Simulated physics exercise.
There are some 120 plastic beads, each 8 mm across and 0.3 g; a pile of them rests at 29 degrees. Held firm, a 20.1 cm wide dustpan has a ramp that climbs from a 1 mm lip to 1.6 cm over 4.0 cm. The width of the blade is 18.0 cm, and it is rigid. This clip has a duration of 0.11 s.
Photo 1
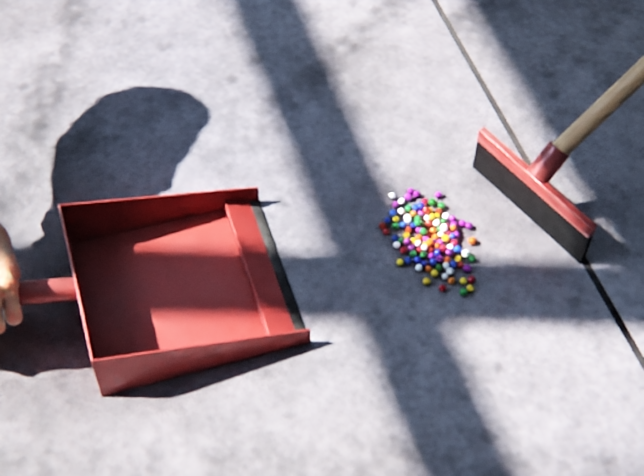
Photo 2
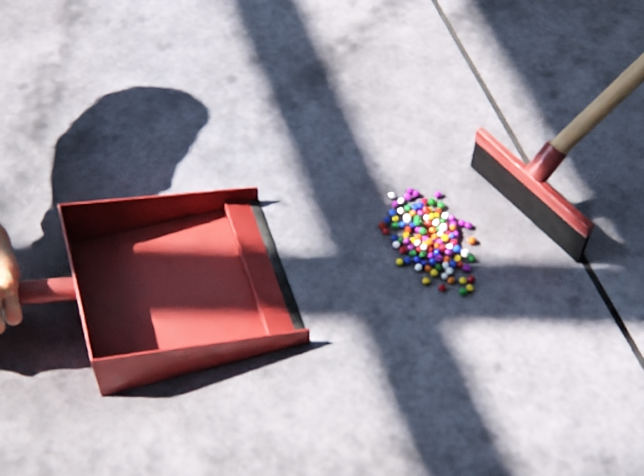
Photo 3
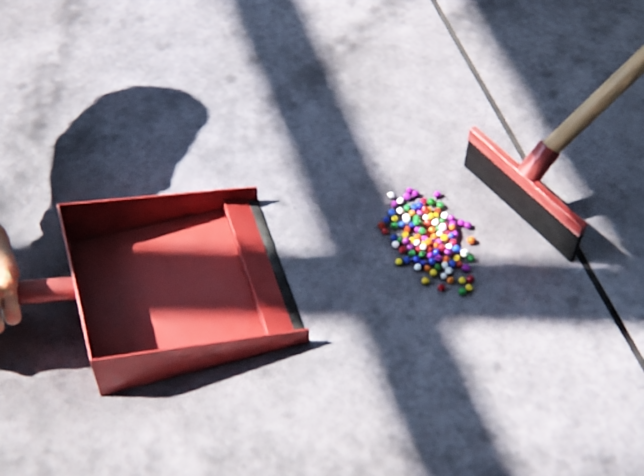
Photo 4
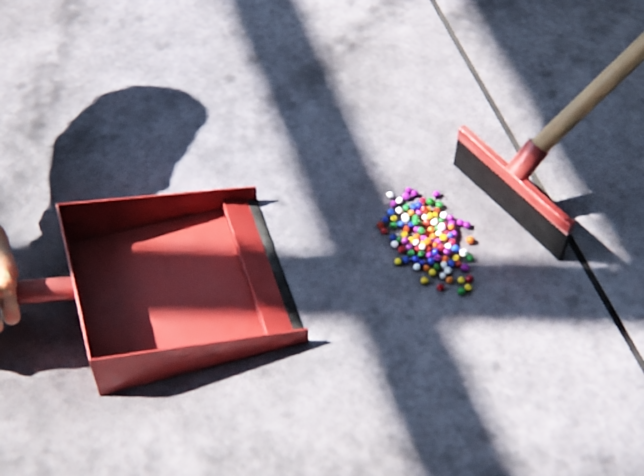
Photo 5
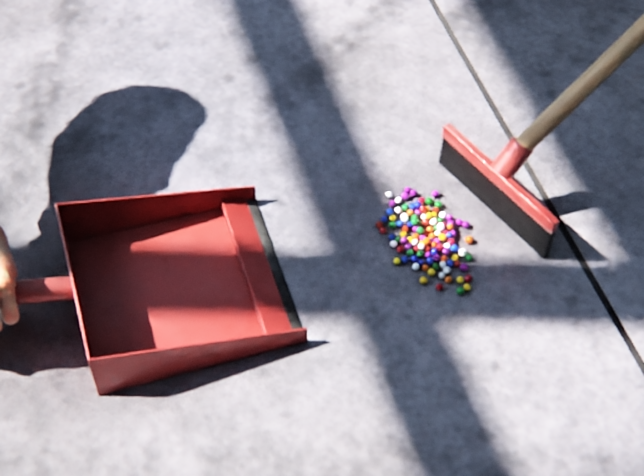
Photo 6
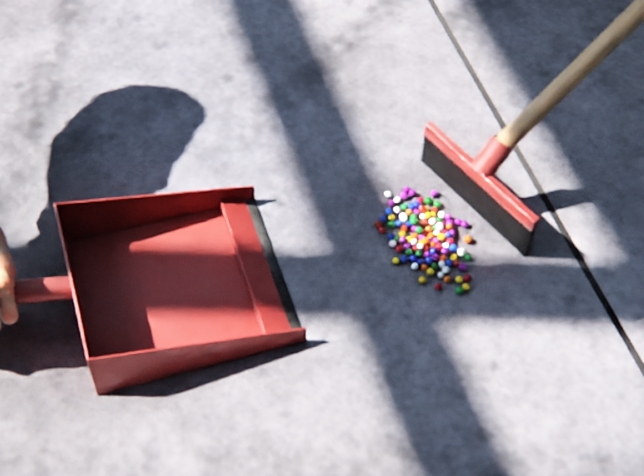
Red wooden-handled squeegee sliding left across gray concrete toward a still pile of colorful beads, while a hand holds a red dustpan.
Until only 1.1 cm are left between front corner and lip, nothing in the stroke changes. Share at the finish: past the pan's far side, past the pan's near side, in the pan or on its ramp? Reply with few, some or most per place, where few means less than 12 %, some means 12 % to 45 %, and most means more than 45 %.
Past the pan's far side = few, past the pan's near side = few, in the pan or on its ramp = few.
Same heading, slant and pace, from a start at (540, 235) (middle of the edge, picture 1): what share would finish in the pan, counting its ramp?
Something close to 10 percent.
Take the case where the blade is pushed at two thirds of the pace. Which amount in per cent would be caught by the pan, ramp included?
I'd put it at close to 0 per cent.
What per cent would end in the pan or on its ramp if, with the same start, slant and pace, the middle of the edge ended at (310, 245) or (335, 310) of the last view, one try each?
Close to 15 and 20 percent, in that order.
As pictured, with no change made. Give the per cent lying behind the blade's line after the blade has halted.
25 %.
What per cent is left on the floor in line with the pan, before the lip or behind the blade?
Share: Roughly 90 percent.
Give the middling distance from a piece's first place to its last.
That distance is close to 14 cm.
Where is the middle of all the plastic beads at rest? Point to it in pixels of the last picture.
Centre at rest, approx.: (300, 281) px.
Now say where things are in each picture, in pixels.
The first frame shows blade from (590, 232) to (482, 137), moved 0.0 cm, 0 of the pieces shifted so far; middle of the pieces at (429, 234); pan at (168, 296).
The second frame shows blade from (587, 231) to (480, 137), moved 0.2 cm, 0 of the pieces shifted so far; middle of the pieces at (428, 234).
The third frame shows blade from (580, 230) to (473, 136), moved 0.9 cm, 0 of the pieces shifted so far; middle of the pieces at (427, 234).
The fourth frame shows blade from (568, 229) to (462, 135), moved 2.1 cm, 0 of the pieces shifted so far; middle of the pieces at (426, 234).
The fifth frame shows blade from (552, 227) to (447, 133), moved 3.7 cm, 0 of the pieces shifted so far; middle of the pieces at (425, 233).
The sixth frame shows blade from (533, 225) to (429, 131), moved 5.7 cm, 0 of the pieces shifted so far; middle of the pieces at (424, 233); pan at (164, 295).
Then, 0.13 s after the last picture, middle of the blade 13 cm from the lip; 0 % over the lip, far side 0 %, near side 0 %.
Then, 0.21 s after the last picture, middle of the blade 6 cm from the lip; 0 % over the lip, far side 0 %, near side 0 %.
Then, 0.43 s after the last picture, middle of the blade 4 cm from the lip; 15 % over the lip, far side 5 %, near side 5 %.
In the end, far side 5 %, near side 5 %, pan 5 %, in front of the lip or behind the blade 90 %.
